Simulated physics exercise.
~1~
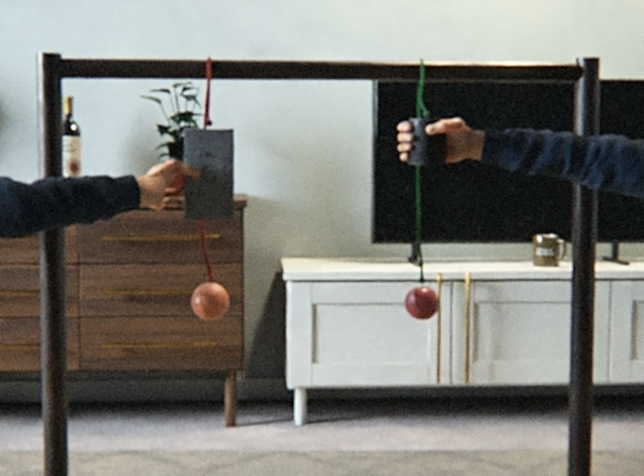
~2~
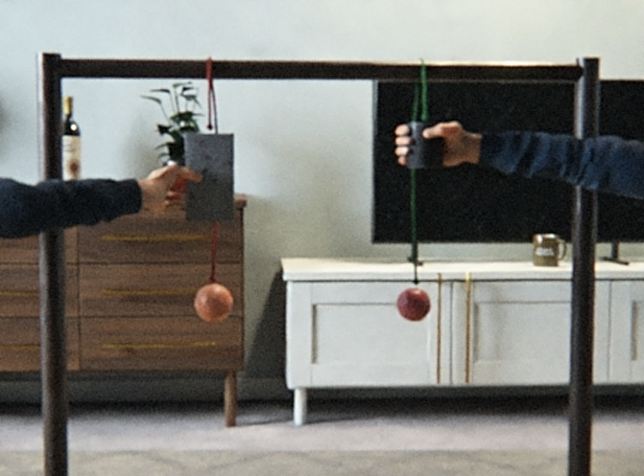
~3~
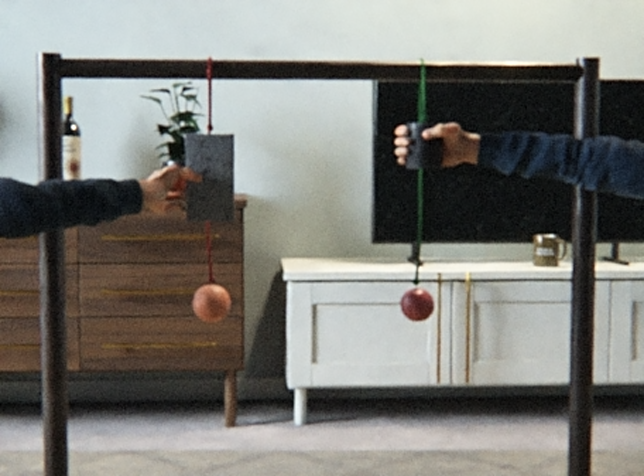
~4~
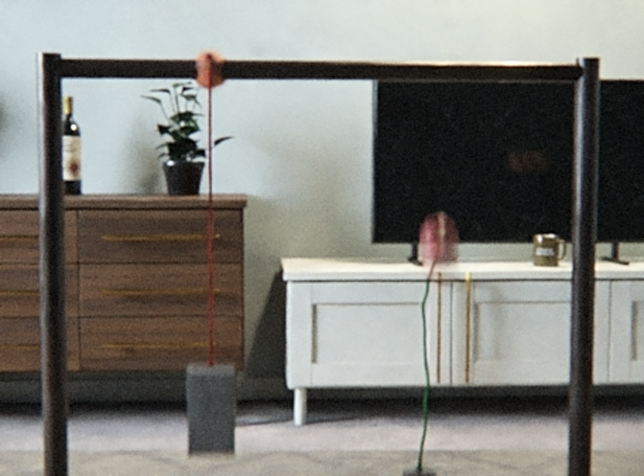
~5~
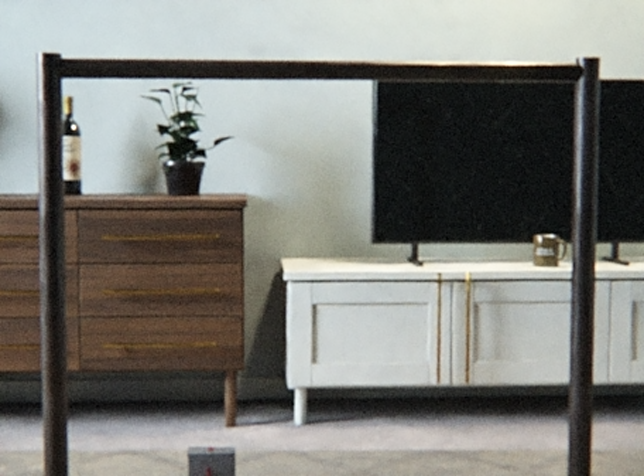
Grey block and smaller dark object dropping from hands below a rail, corded round things rising, the block ending on the floor.
